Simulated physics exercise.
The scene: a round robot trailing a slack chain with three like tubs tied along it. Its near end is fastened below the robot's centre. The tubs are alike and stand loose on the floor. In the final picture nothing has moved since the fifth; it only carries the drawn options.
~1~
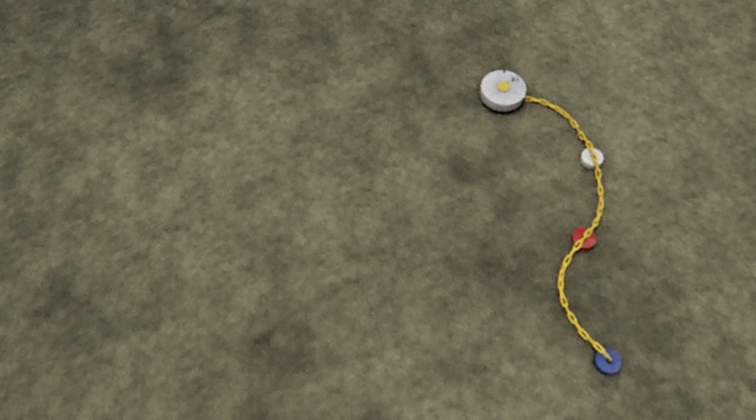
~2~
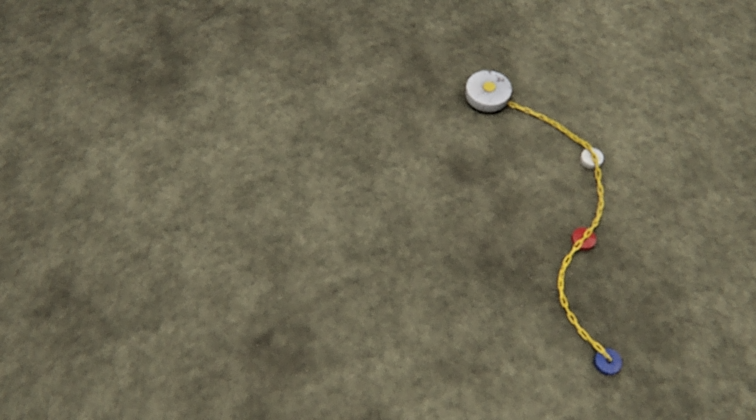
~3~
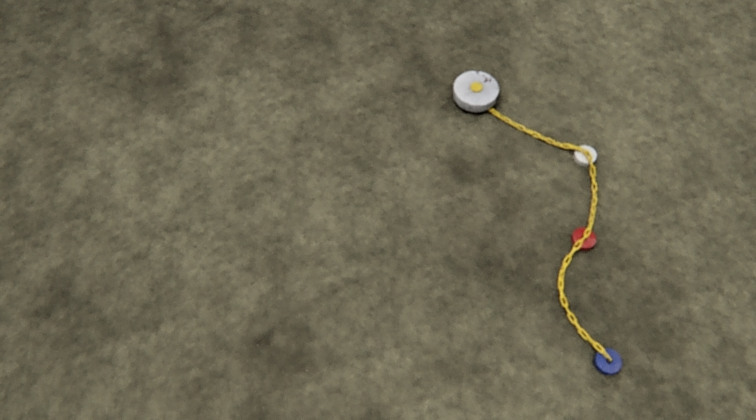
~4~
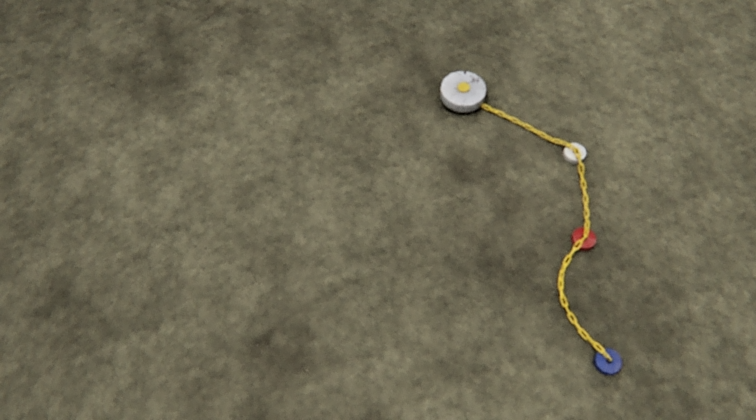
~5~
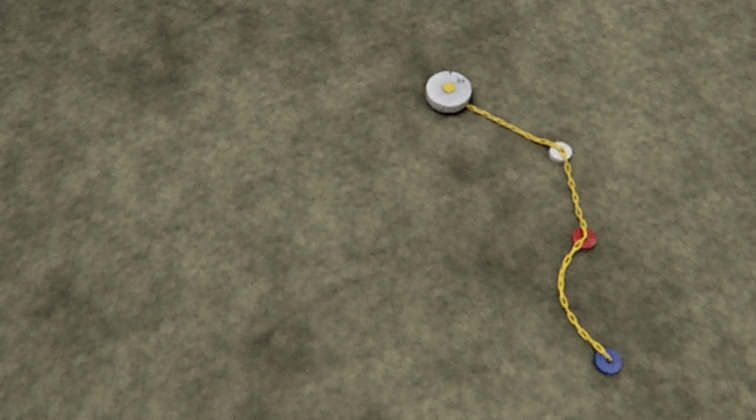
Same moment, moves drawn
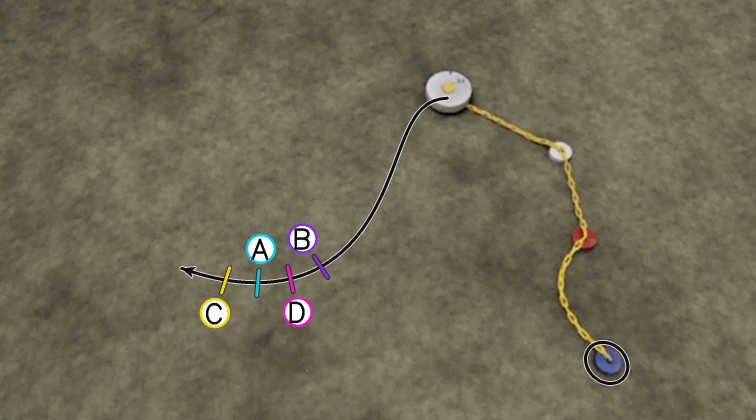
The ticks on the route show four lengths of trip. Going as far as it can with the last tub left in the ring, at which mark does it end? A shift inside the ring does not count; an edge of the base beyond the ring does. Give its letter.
No farther than C.
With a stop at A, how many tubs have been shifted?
Two.
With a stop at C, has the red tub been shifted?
Yes.
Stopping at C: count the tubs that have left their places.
Two.
On the marked copy, A at (258, 283); B at (321, 267); C at (226, 280); D at (291, 279); the ring at (607, 363); the route from (447, 98) via (364, 227) to (182, 268).
Following C. Soon after the start, robot (393, 164); blue tub (608, 361); red tub (583, 237); white tub (524, 160).
Later, robot (331, 256); blue tub (608, 361); red tub (571, 234); white tub (466, 220).
In the end, robot (224, 276); blue tub (607, 360); red tub (480, 266); white tub (371, 264); the ringed tub at the far end is still in its ring.
As for the rest, A is safe but short; B is safe but short; D is safe but short.
